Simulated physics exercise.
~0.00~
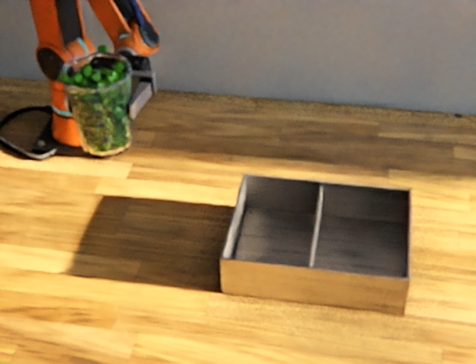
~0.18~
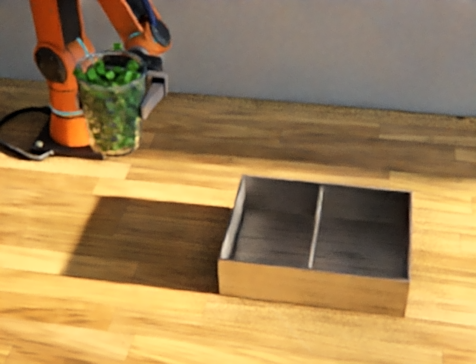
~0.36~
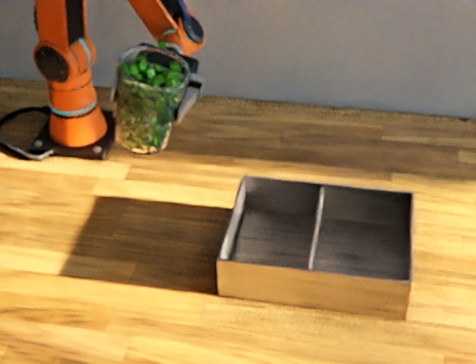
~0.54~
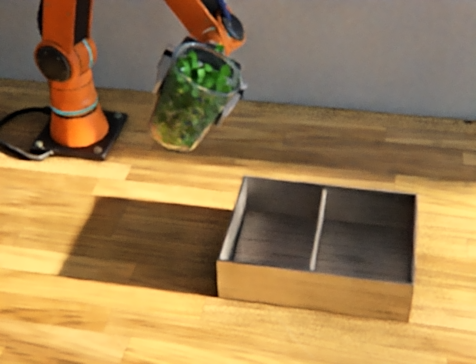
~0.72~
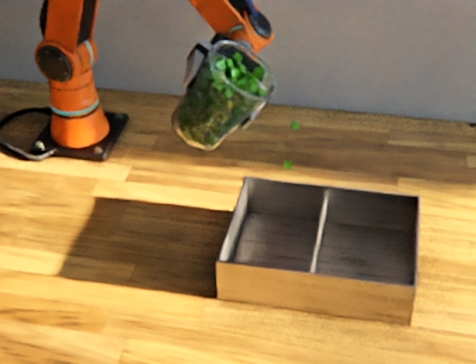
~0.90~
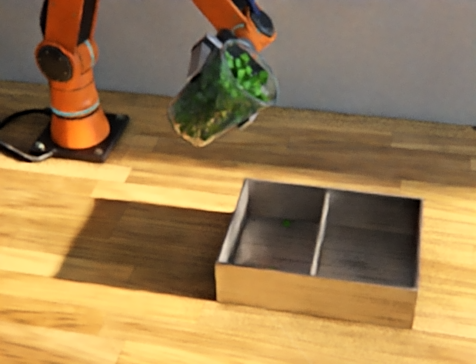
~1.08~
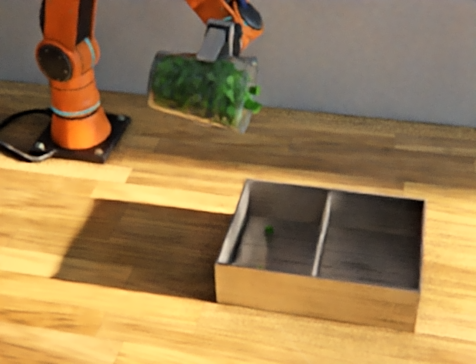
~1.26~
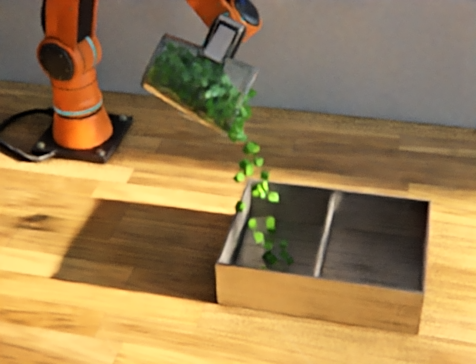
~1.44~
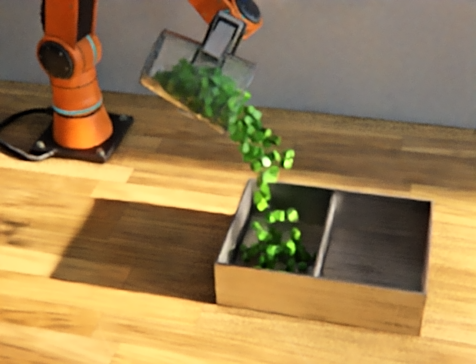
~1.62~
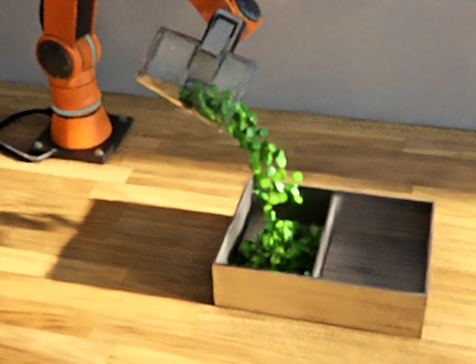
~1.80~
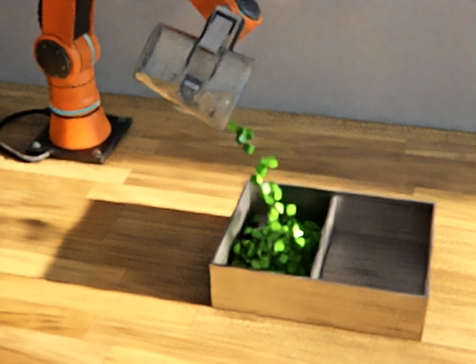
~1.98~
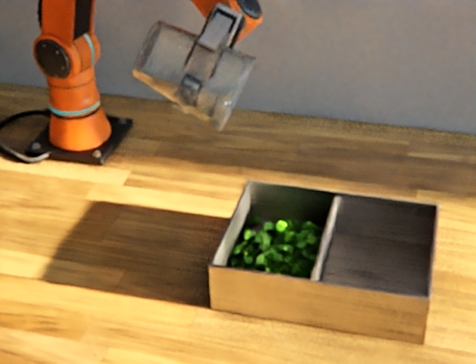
An orange robot arm lifted a clear cup of green pieces, carried it right while tilting it, and poured them into the left half of a divided wooden box, until the cup was empty and the pieces lay heaped there.
